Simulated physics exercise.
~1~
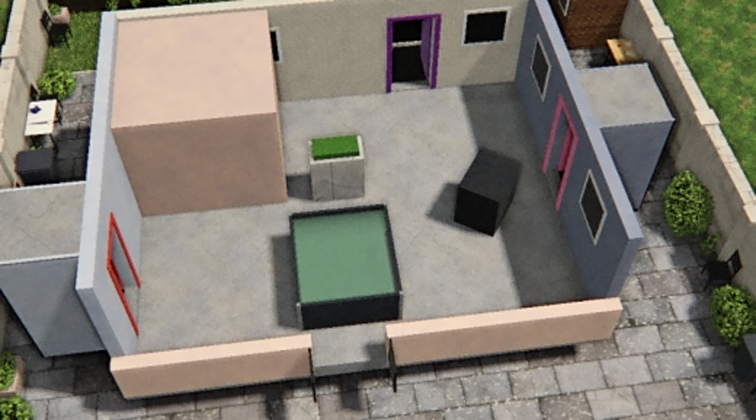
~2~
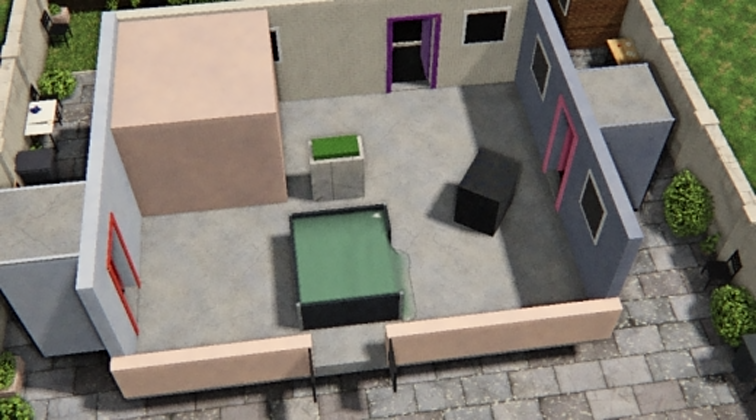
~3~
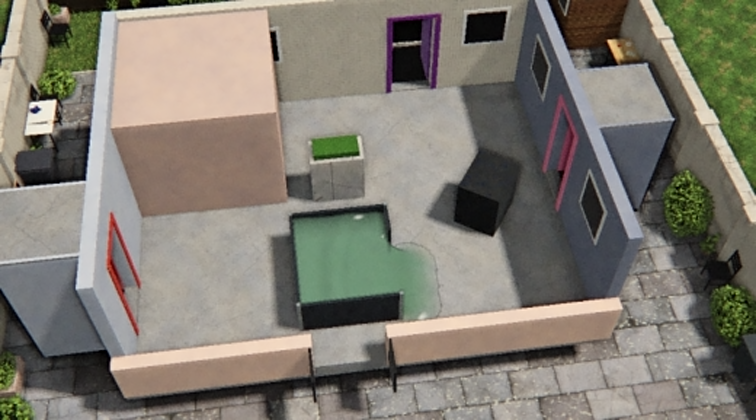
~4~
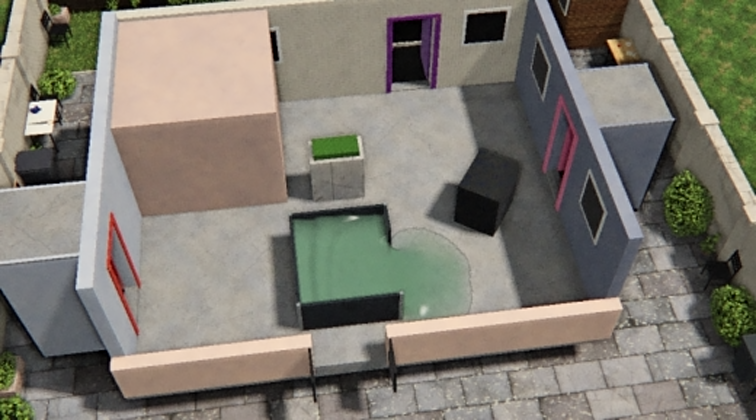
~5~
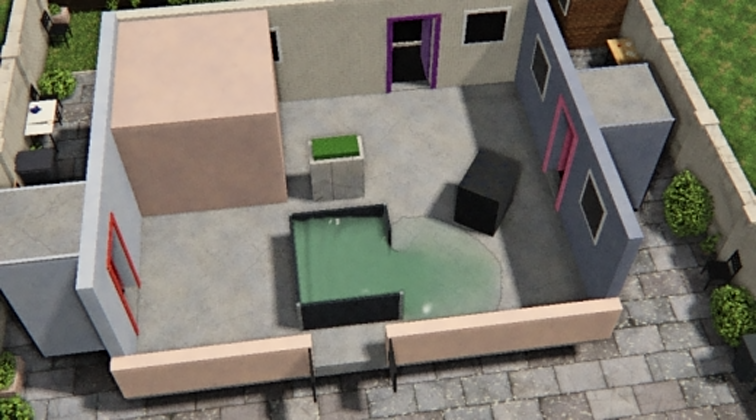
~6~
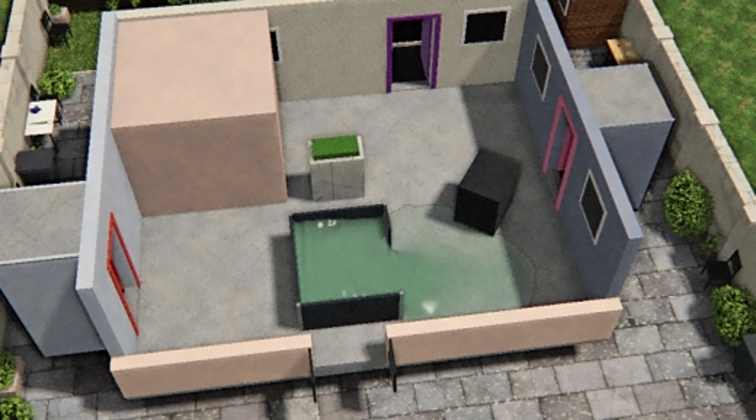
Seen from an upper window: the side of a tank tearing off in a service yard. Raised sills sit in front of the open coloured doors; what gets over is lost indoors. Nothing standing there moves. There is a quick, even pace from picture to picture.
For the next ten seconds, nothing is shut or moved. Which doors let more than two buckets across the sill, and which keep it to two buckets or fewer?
The pink door lets more than two across. The purple door lets more than two across. The red door keeps it to two or fewer.
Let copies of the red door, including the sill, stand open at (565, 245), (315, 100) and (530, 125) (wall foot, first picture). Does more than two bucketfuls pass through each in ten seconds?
Door one breaks the limit, door two stays inside the limit, door three stays inside the limit.
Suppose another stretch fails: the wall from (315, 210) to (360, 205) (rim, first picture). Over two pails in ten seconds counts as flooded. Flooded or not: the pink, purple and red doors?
The pink door falls short, the purple door exceeds it, and the red door falls short.
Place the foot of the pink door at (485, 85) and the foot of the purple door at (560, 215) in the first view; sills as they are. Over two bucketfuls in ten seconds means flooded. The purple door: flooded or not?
Looking at it, the purple one overshoots.
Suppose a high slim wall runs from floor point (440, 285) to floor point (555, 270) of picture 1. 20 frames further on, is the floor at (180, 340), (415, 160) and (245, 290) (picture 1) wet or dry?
The first spot is untouched, the second swamped, the third untouched.
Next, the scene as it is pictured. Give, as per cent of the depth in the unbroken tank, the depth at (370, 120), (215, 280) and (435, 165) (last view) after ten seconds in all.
I'd say around 6 per cent, then 2 per cent, then 8 per cent.
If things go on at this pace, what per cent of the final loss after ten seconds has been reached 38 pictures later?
Close to 50 out of every hundred.
A moment on, water covers 25 % of the floor; the pink door not reached, the purple door not reached, the red door not reached.
Next, water covers 30 % of the floor; the pink door wet at the sill, nothing in, the purple door not reached, the red door not reached.
Then, water covers 40 % of the floor; the pink door under two buckets in, the purple door not reached, the red door not reached.
Later, water covers 65 % of the floor; the pink door over two buckets in, the purple door under two buckets in, the red door not reached.
In the end, water covers 85 % of the floor; the pink door over two buckets in, the purple door over two buckets in, the red door not reached.
